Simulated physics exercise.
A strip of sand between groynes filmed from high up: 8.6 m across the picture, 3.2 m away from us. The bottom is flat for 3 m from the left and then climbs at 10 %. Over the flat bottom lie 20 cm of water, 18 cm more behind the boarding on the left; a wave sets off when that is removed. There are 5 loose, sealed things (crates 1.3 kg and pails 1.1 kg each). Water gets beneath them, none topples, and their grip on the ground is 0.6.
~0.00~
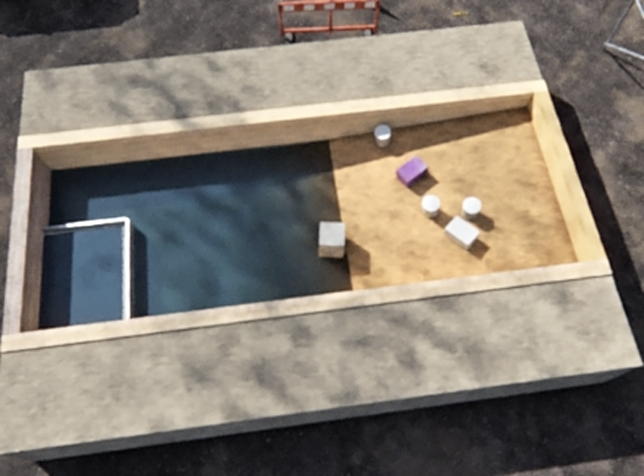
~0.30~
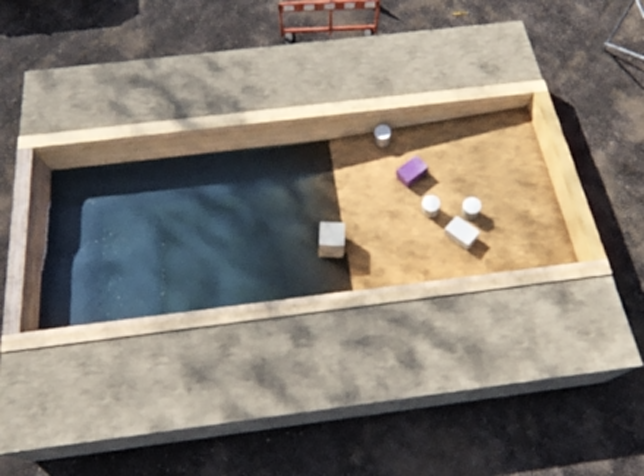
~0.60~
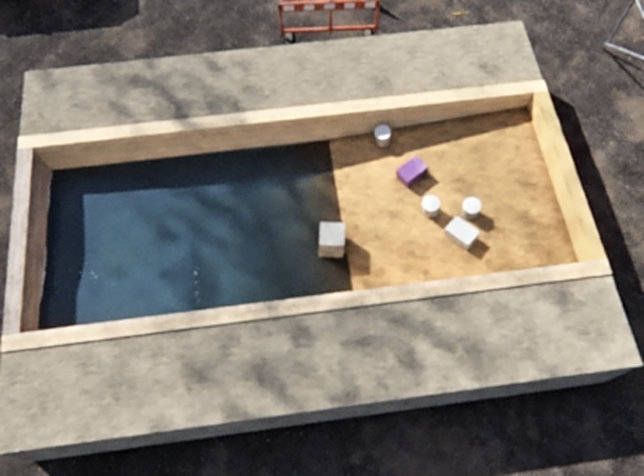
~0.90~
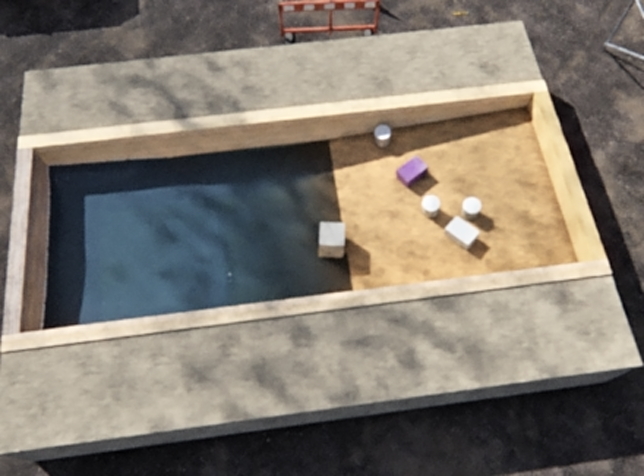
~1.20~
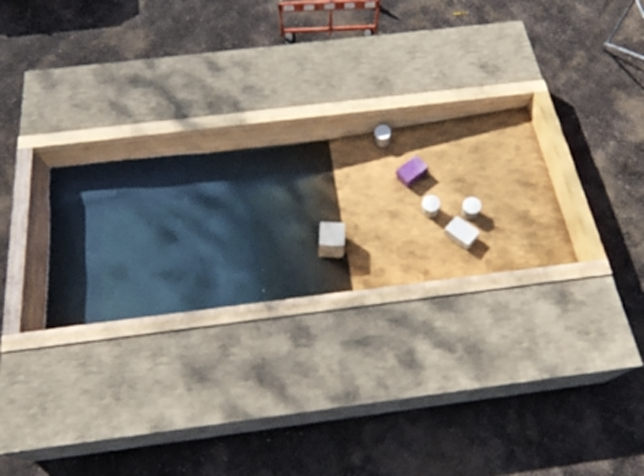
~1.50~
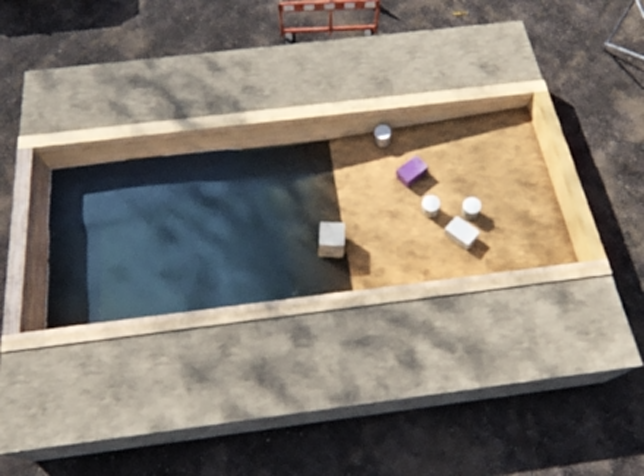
In a walled basin, a pale frame vanishes and water ripples while the blocks stay still.
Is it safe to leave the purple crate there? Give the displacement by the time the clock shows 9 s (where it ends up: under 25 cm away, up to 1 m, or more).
Purple crate gets carried off.
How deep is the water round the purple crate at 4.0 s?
About 1 cm.
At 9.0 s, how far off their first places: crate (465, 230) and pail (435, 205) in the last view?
In that order: 0 cm, 0 cm.
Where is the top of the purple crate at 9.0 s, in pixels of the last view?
Around (263, 218).
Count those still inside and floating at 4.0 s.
I count 0.
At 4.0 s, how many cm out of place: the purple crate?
About 0 cm.
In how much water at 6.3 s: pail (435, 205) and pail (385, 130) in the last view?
Roughly 0 and 1 cm.
After 2.1 s the purple crate is near (414, 168), 0.0 m from its start, aground; 0 afloat.
After 4.0 s the purple crate is near (414, 168), 0.0 m from its start, aground; 0 afloat.
After 6.3 s the purple crate is near (369, 191), 0.9 m from its start, afloat; 1 afloat.
After 9.0 s the purple crate is near (263, 218), 2.7 m from its start, afloat; 1 afloat.
